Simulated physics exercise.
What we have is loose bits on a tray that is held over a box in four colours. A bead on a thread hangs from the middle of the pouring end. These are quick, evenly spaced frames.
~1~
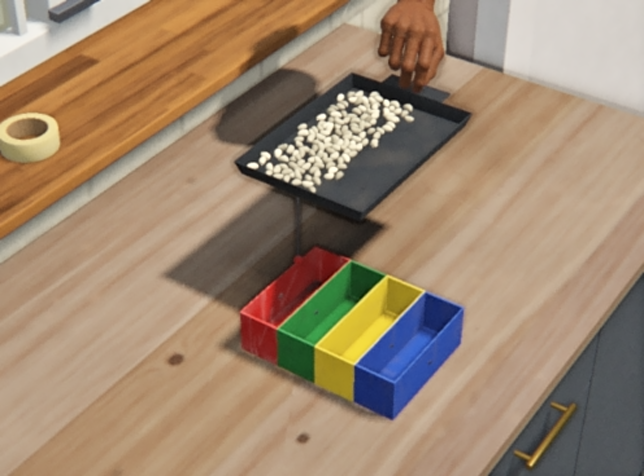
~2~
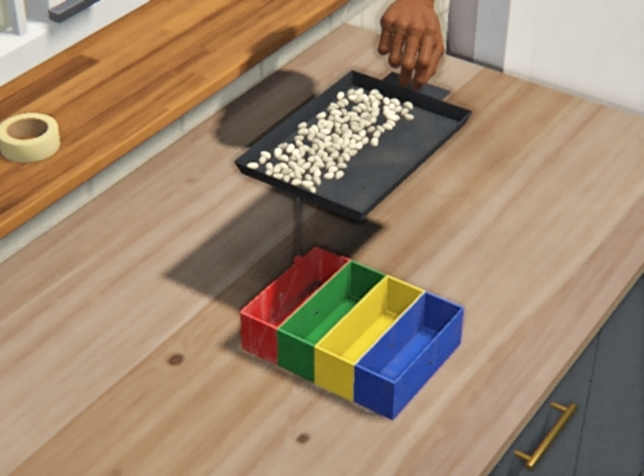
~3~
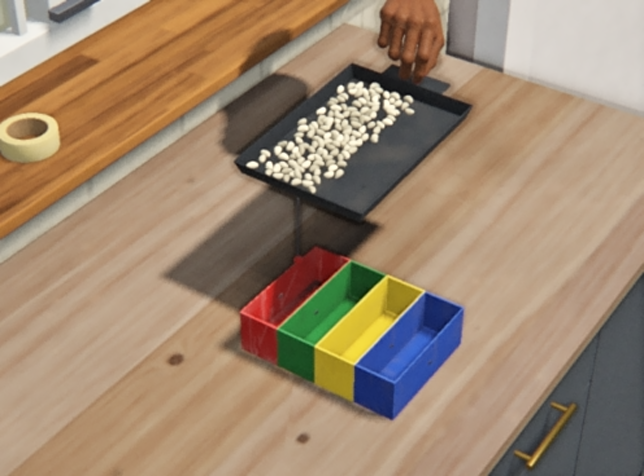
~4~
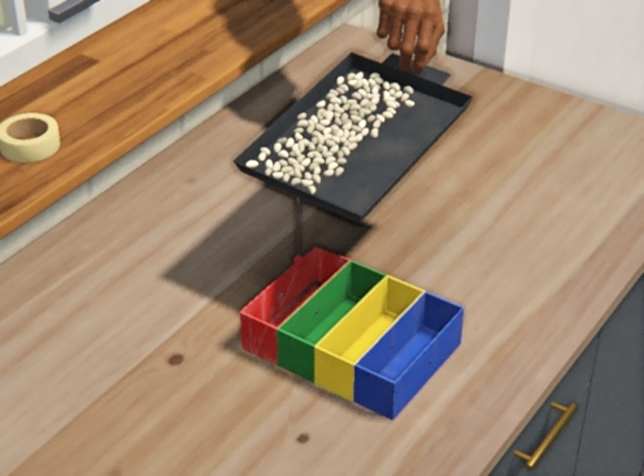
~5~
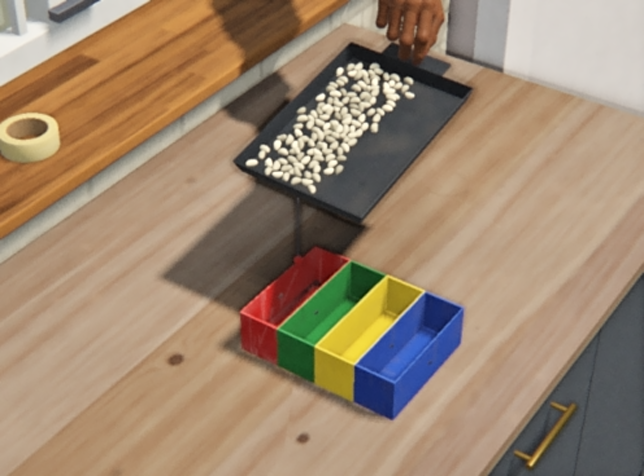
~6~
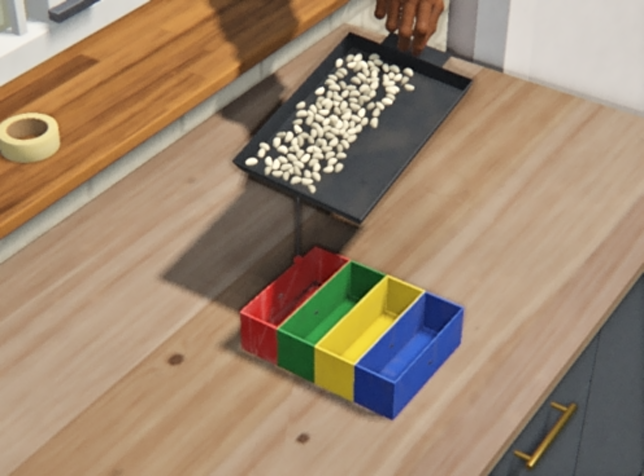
In this clip, a hand holds a dark tray of white beans above a box with red, green, yellow and blue cells, then gradually raises the far end, tilting the tray slightly toward its lower right corner.
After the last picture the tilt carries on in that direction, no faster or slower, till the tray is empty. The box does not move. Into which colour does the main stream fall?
Fullest: The green cell.
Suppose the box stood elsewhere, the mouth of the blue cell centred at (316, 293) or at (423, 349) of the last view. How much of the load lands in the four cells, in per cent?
The first gives 60 %, the second 80 %.
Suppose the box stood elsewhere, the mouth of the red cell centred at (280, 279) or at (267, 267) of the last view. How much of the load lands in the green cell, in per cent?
Roughly 40 per cent, and 30 per cent.
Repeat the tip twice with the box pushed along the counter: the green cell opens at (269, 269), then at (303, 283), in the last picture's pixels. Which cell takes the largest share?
In turn: That blue cell; yellow.
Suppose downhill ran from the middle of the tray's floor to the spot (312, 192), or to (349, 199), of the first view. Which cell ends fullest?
The first try: The red one. The second: The green cell.
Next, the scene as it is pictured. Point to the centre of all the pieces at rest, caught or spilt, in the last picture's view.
Close to (313, 340).
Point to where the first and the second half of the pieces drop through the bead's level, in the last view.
At about (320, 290), then at (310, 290).
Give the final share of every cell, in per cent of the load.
Red cell: 30 %, green cell: 50 %, yellow cell: 10 %, blue cell: 0 %.
Shortly afterwards, tray tipped steeply; all but a few on the tray; only a few falling or outside the box.
Next, tray tipped right over; near half on the tray; a little in the green cell; a little in the red cell; only a few in the yellow cell; near a quarter falling or outside the box.
Some moments later, tray tipped past a quarter turn; near half in the green cell; near a quarter in the red cell; a little in the yellow cell; a little falling or outside the box.
In the end, tray tipped past a quarter turn; near half in the green cell; near a quarter in the red cell; a little in the yellow cell; none at all in the blue cell; a little outside the box.
